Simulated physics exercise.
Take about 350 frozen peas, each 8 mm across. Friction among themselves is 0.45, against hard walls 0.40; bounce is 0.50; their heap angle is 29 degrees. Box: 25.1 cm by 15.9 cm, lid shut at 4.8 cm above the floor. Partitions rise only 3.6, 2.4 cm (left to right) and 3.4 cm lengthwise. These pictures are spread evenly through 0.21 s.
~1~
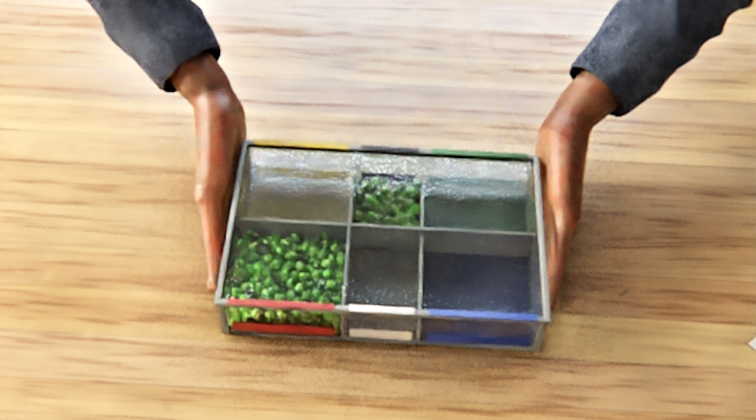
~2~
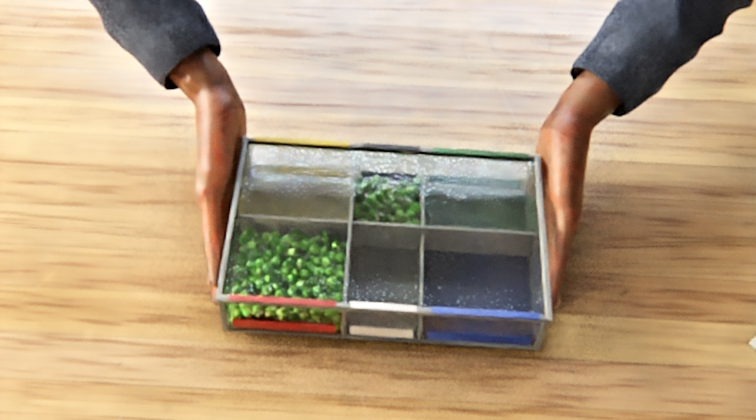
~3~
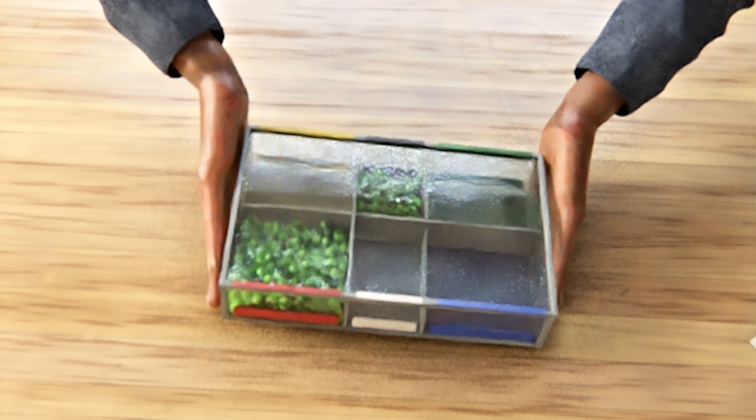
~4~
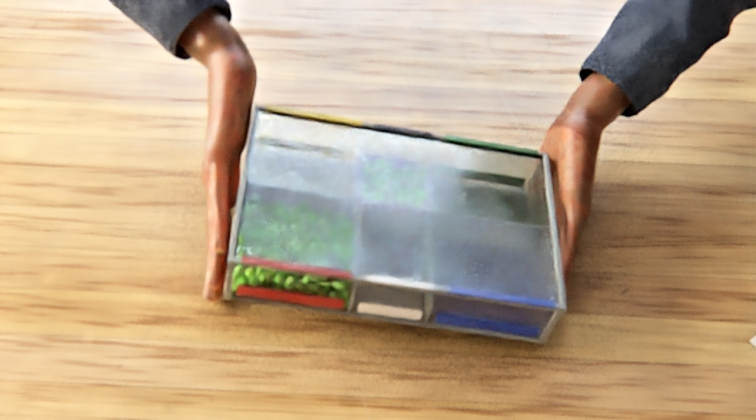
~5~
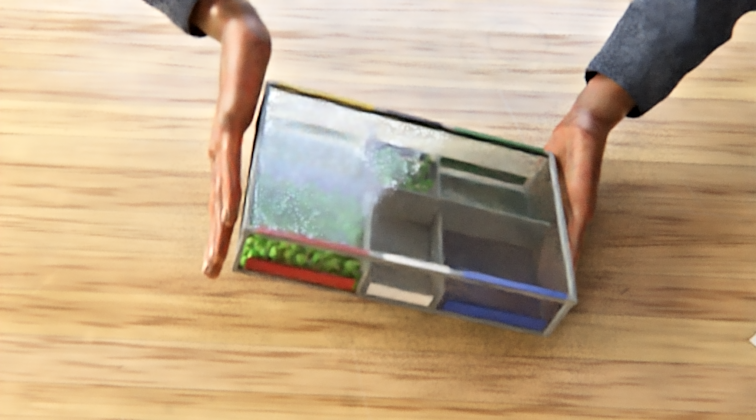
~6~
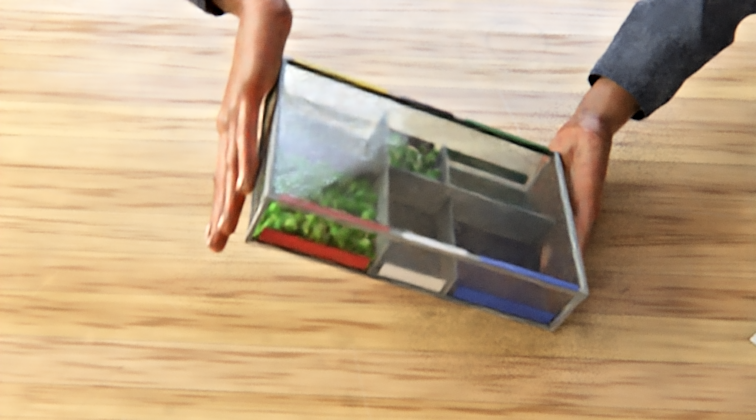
On a pale wooden floor, two hands hold a clear-lidded box divided into six compartments, with green peas filling much of the red-marked one and a smaller group in the black-marked one. The hands slowly raise the left side, tilting the box down toward the right while the peas stay in their compartments.
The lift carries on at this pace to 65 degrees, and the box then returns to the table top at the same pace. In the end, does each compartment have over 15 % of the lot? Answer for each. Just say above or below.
Red above, blue below, green below, yellow below, white below, black above.
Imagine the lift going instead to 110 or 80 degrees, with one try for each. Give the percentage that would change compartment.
Roughly 35 percent, then roughly 25 percent.
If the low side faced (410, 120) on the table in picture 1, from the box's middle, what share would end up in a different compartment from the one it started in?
The share would be about 10 percent.
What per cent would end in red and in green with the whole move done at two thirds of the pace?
In that case red 70, green 5.
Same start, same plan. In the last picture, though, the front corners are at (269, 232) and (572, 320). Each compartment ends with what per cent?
Each compartment ends with this per cent: Red 70, blue 5, green 5, yellow 0, white 5 and black 20.
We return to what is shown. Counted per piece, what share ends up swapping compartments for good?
Result: Roughly 15 %.
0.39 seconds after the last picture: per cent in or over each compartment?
Red 70 %, blue 0 %, green 0 %, yellow 0 %, white 5 %, black 20 %.
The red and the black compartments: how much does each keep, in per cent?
Red: 65; black: 20.
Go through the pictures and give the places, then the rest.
Box tilt 0 degrees, front corners at (221, 301) and (544, 318); red 80 %, black 20 %, in the first picture.
Box tilt 1 degrees, front corners at (222, 297) and (546, 317), in the second picture.
Box tilt 5 degrees, front corners at (225, 283) and (552, 313), lowest corner right back, in the third picture.
Box tilt 11 degrees, front corners at (234, 258) and (560, 306), lowest corner right back, in the fourth picture.
Box tilt 17 degrees, front corners at (249, 227) and (571, 299), lowest corner right back, in the fifth picture.
Box tilt 24 degrees, front corners at (271, 195) and (582, 291), lowest corner right back; red 80 %, black 20 %, in the sixth picture.
Then, 0.39 s after the last picture, tilt 62 degrees; red 70 %, white 5 %, black 20 %.
Then, 0.65 s after the last picture, tilt 24 degrees; red 65 %, blue 5 %, green 5 %, yellow 5 %, black 20 %.
Then, 1.01 s after the last picture, tilt 0 degrees; red 65 %, blue 5 %, green 5 %, yellow 5 %, white 5 %, black 20 %.
In the end, red 65 %, blue 5 %, green 5 %, yellow 5 %, white 5 %, black 20 %.
